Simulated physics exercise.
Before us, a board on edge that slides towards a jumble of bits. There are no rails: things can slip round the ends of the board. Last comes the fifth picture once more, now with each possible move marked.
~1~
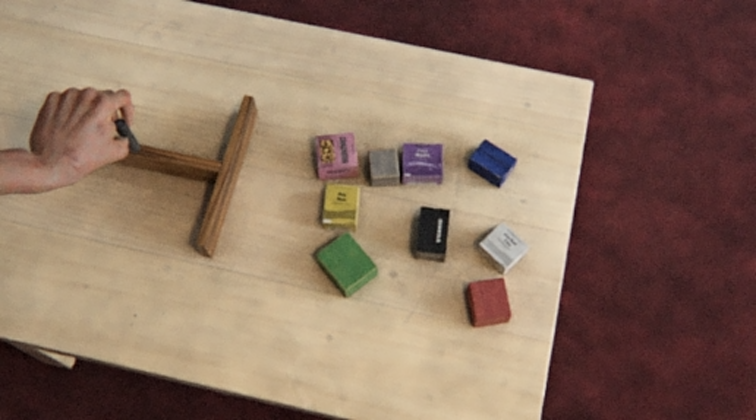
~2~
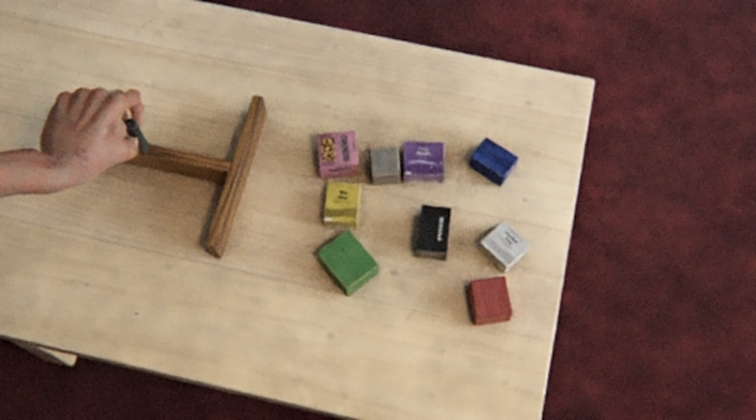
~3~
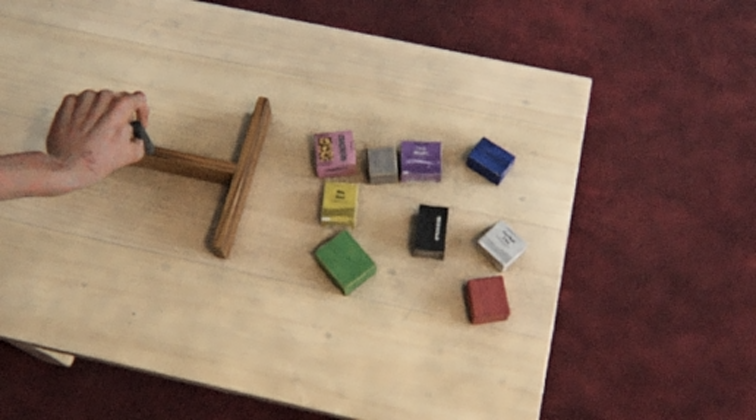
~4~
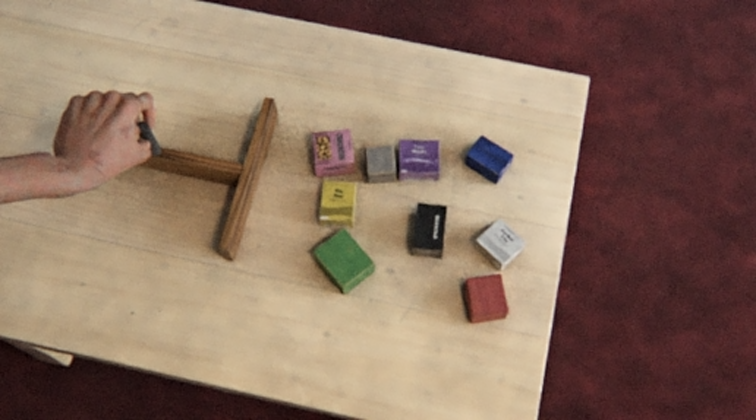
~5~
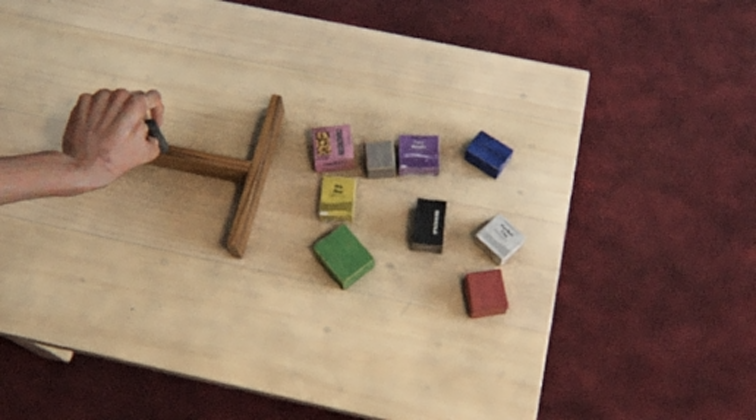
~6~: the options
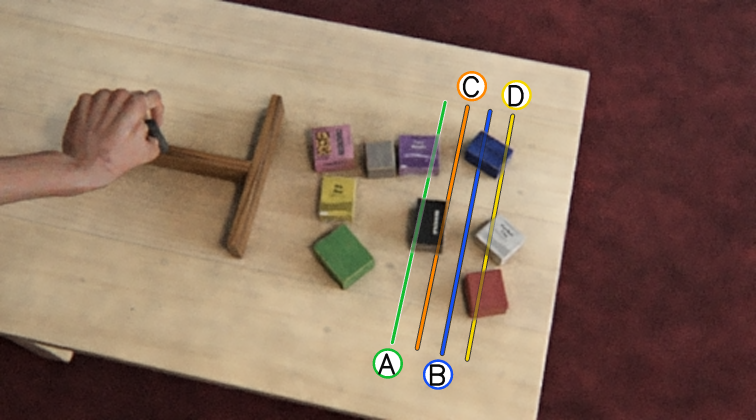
To begin with, a hand at the left grips the handle of a wooden T-shaped pusher on a pale tabletop, with nine small coloured boxes and blocks scattered to its right. The hand slides the pusher slowly a short way rightward, narrowing the gap, while the pieces stay essentially in place, untouched.
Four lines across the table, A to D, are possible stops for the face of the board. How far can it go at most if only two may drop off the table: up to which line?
Stop at D.
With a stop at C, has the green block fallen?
By then, no.
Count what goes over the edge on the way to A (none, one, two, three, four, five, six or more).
The count is none.
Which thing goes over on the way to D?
The white packet.
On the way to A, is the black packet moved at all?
Yes.
On the marked copy, A at (420, 216); B at (467, 226); C at (444, 221); D at (491, 231).
Following D. Soon after the start, board (339, 185); purple box (446, 161); green block (362, 260).
Later, board (424, 203); white packet (515, 241); blue box (523, 144).
In the end, board (491, 216); white packet over the edge; red block (549, 308); one fallen.
As for the rest, A is within the limit but short; B is within the limit but short; C is within the limit but short.
